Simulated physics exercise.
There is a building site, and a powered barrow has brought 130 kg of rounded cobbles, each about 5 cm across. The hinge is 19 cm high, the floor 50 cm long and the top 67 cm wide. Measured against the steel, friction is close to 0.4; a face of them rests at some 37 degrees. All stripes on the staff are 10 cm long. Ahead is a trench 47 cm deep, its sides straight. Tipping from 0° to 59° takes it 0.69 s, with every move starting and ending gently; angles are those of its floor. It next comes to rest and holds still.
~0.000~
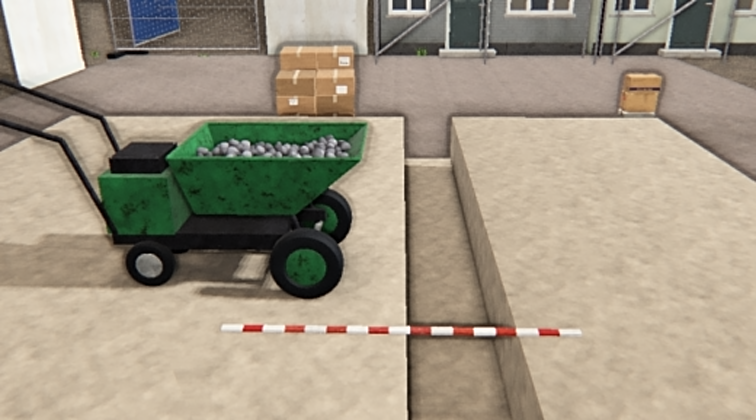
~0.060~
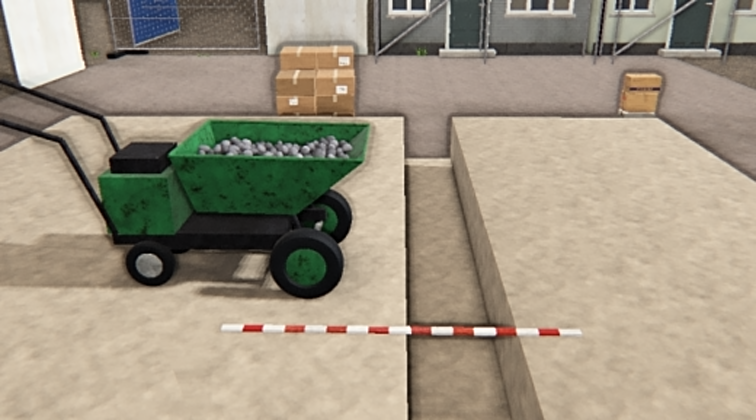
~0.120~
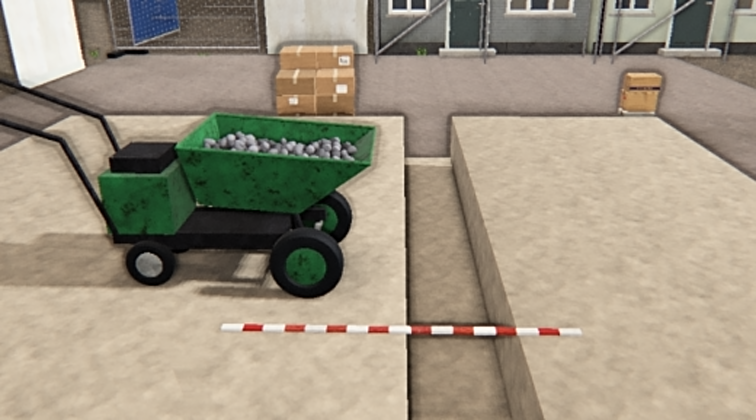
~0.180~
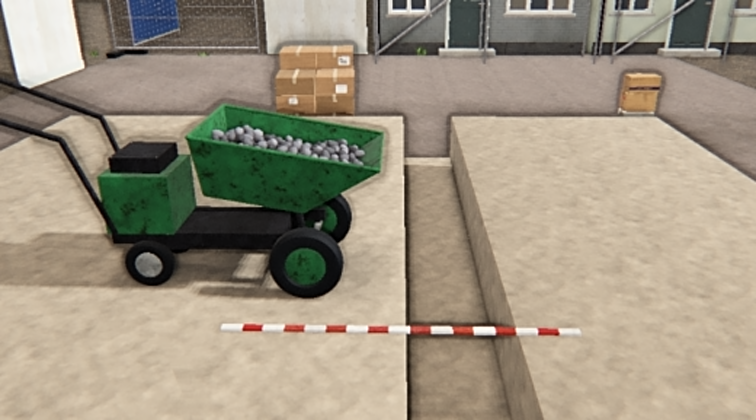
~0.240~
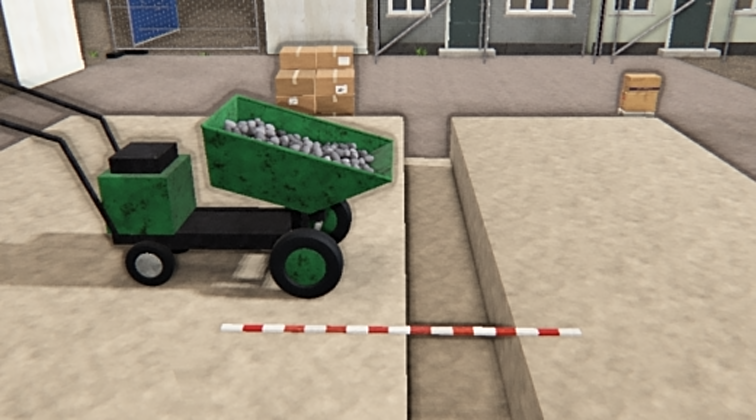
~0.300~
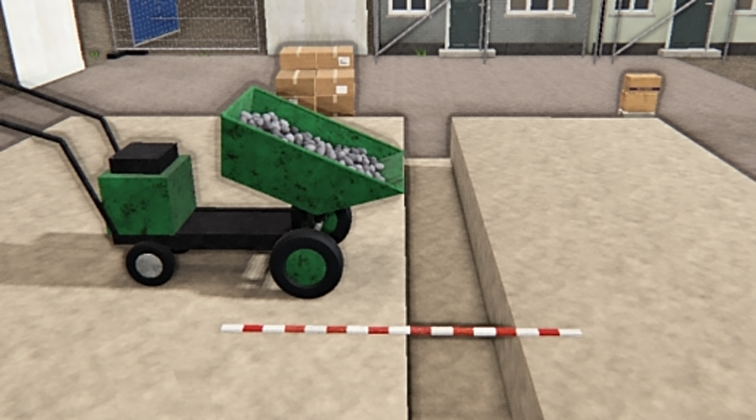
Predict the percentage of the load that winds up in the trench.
My prediction is about 92 per cent.
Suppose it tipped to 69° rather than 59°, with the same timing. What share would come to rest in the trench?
In that case some 95 per cent.
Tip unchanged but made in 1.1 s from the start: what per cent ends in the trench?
Estimate: About 100 %.
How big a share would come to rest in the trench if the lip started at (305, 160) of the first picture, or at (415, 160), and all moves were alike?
Some 95 and some 40 per cent, in that order.
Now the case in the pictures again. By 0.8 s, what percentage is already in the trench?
Close to 10 per cent has got there by then.
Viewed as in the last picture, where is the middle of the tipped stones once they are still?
In the last view, about (467, 332).
After 0.5 s the floor is at 50°; 100 % in the tray; the foremost stones are at (410, 216).
After 0.8 s the floor is at 59°; 89 % in the tray, 11 % in the trench; the foremost stones are at (477, 271).
After 1.1 s the floor is at 59°; 39 % in the tray, 52 % in the trench, 8 % past the trench; the foremost stones are at (566, 277).
After 3.1 s the floor is at 59°; 0 % in the tray, 92 % in the trench, 8 % past the trench; the foremost stones are at (666, 280).
